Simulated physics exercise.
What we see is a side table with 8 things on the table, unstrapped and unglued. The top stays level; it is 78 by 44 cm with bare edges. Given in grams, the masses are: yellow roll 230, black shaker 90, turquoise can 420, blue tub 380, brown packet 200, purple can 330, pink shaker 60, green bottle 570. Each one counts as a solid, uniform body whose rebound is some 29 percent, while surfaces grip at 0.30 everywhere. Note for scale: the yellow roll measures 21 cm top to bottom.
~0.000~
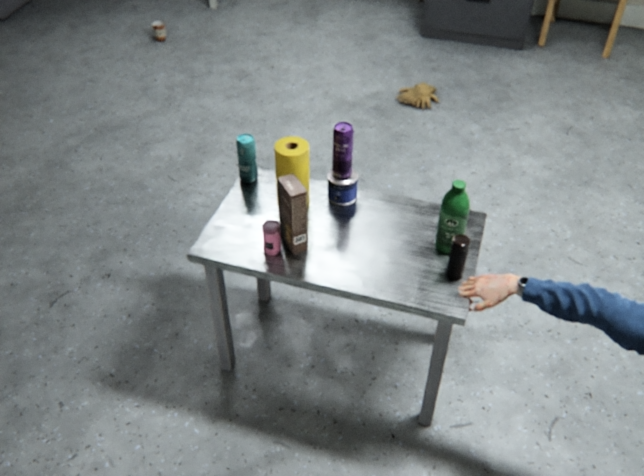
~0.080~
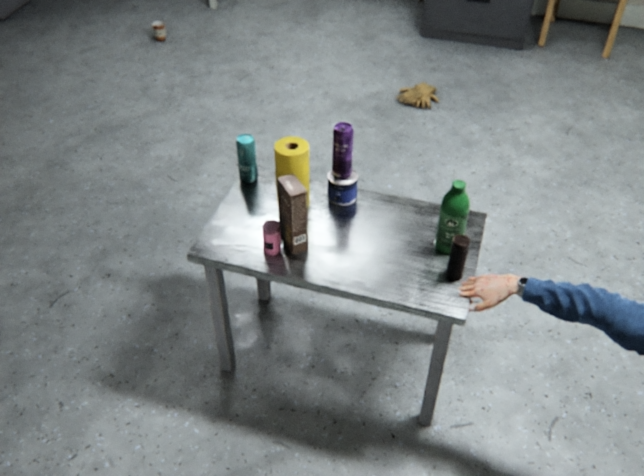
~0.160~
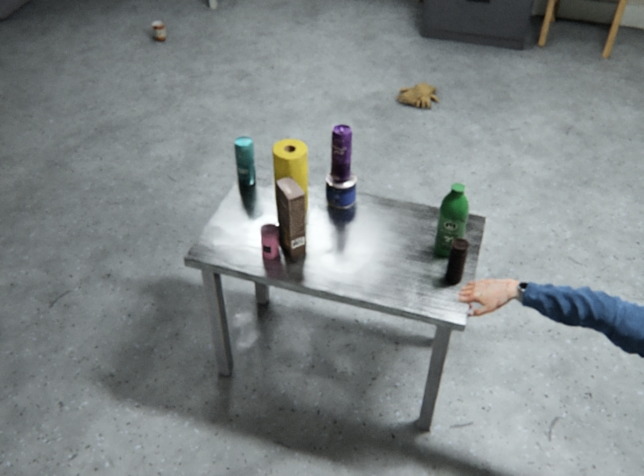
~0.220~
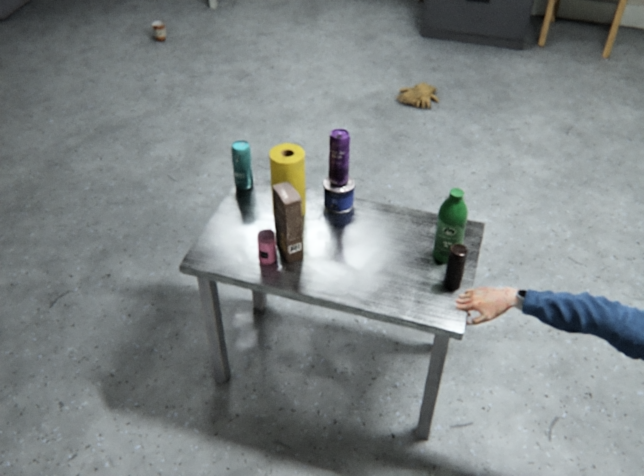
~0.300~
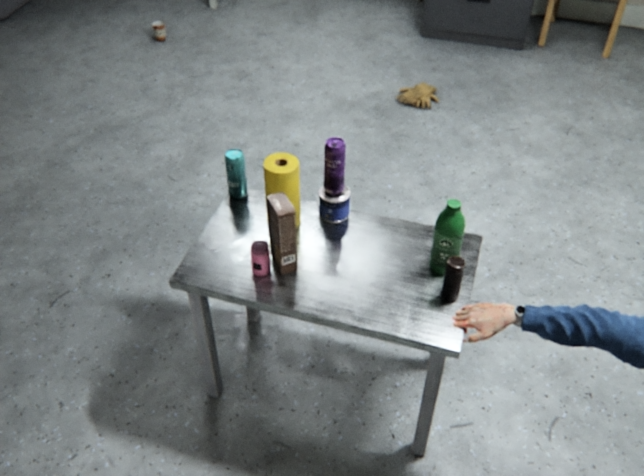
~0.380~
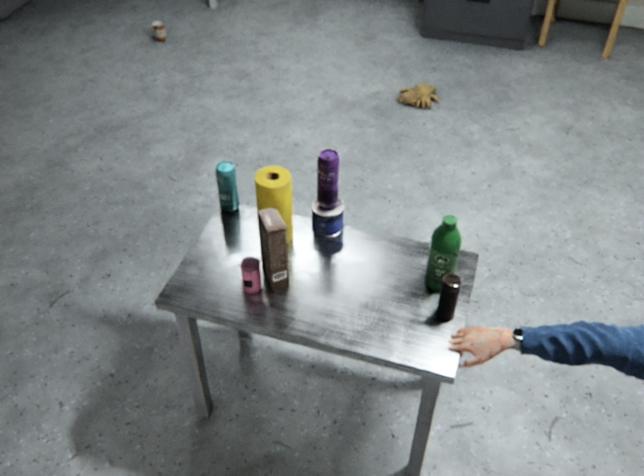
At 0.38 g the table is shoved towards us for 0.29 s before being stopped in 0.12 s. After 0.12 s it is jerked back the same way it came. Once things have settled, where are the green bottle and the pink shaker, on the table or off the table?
The green bottle is left on the table, the pink shaker is gone from the table.
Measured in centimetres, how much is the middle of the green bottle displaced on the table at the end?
It ends about 10 centimetres from where it started.
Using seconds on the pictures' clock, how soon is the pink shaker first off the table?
That comes at close to 0.7 seconds.
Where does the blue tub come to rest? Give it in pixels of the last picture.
Roughly at (343, 184) in the last picture.
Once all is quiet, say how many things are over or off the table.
I make it 4.
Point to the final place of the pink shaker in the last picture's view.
Near (285, 354).
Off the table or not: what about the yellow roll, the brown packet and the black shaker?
Well, the yellow roll does not come off, the brown packet does come off, and the black shaker does come off.
By 0.68 s, table along by 20 cm; green bottle 7 cm from its spot near (436, 285); pink shaker 7 cm from its spot near (232, 309); purple can tilted 25°.
By 0.98 s, black shaker, brown packet and pink shaker now off the table; green bottle 15 cm from its spot near (444, 251); purple can on its side.
By 1.38 s, green bottle 10 cm from its spot near (447, 240); purple can on its side; turquoise can 11 cm from its spot.
When it is over (1.8 s), off the table, black shaker, brown packet and pink shaker; lying over on the table, purple can; not toppled but over 5 cm from the start, yellow roll, turquoise can and green bottle; the last one within 5 cm of the start. In the last view, green bottle near (447, 240), pink shaker near (285, 354).
